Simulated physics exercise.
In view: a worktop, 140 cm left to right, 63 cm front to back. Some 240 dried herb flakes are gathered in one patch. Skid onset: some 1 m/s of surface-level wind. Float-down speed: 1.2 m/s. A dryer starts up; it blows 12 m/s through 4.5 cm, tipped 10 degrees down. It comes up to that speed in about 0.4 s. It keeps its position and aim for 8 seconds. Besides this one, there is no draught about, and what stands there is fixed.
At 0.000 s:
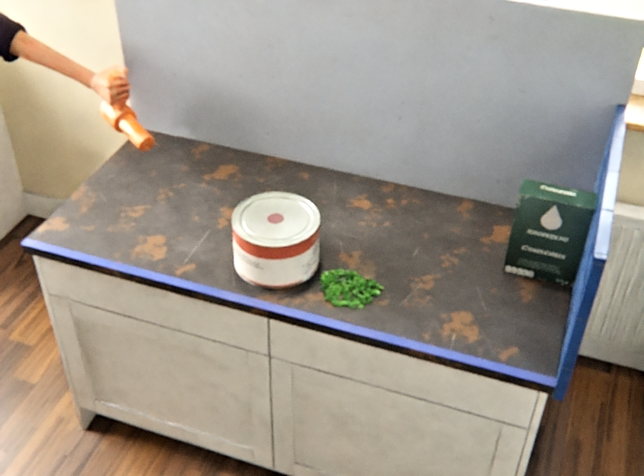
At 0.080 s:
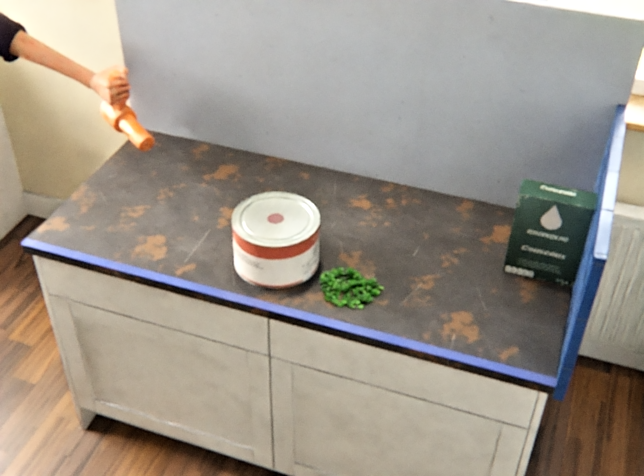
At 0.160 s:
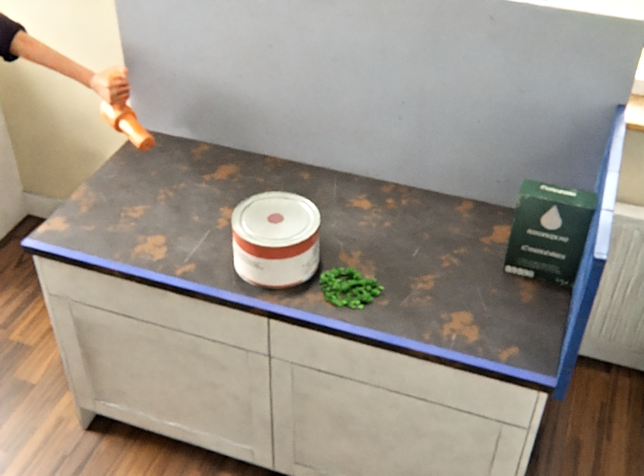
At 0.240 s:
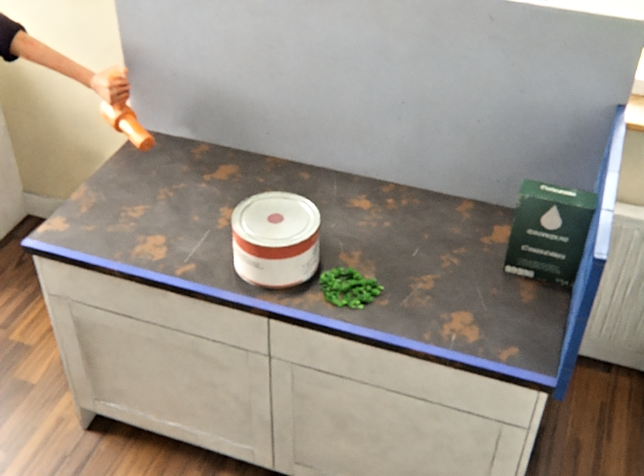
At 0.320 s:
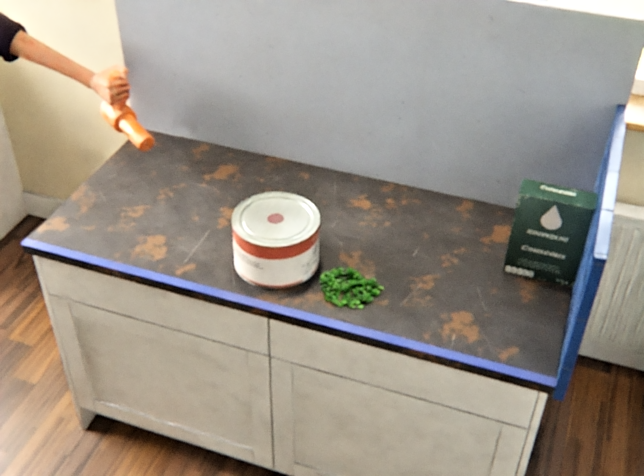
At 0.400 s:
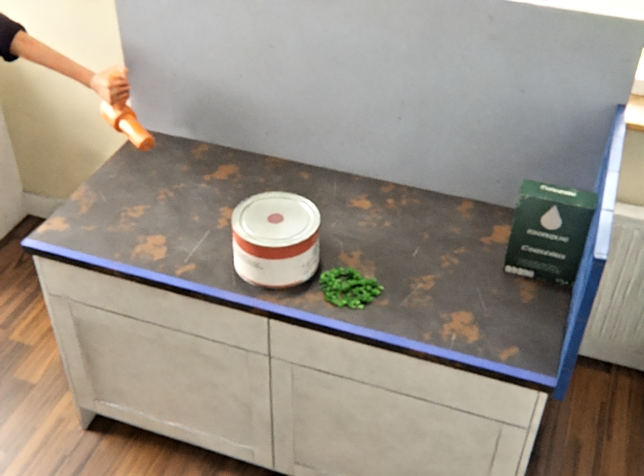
A hand at the left held an orange dryer tilted down over the dark countertop, and nothing visibly moved: the small green flakes stayed heaped beside the large tin, with a green carton at right.
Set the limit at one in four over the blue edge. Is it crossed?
No, that many or fewer.
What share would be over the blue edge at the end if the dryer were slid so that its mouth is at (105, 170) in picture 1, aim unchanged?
About 0 %.
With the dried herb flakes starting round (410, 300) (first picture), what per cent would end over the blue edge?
Expected share: Near 0 %.
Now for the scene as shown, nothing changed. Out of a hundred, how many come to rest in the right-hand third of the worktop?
Something close to 4 % ends up there.
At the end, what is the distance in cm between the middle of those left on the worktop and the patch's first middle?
I'd say around 0 cm.
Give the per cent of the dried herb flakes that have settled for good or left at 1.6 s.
Some 90 per cent.
After 1.6 s, 9 % are on the move or not yet settled, 0 % are over the blue edge; the middle of those still in play is near (350, 286).
After 2.6 s, 8 % are on the move or not yet settled, 0 % are over the blue edge; the middle of those still in play is near (350, 286).
After 4.4 s, 8 % are on the move or not yet settled, 0 % are over the blue edge; the middle of those still in play is near (350, 286).
After 8.0 s, at the end, 0 % are over the blue edge; the middle of those still in play is near (350, 286).
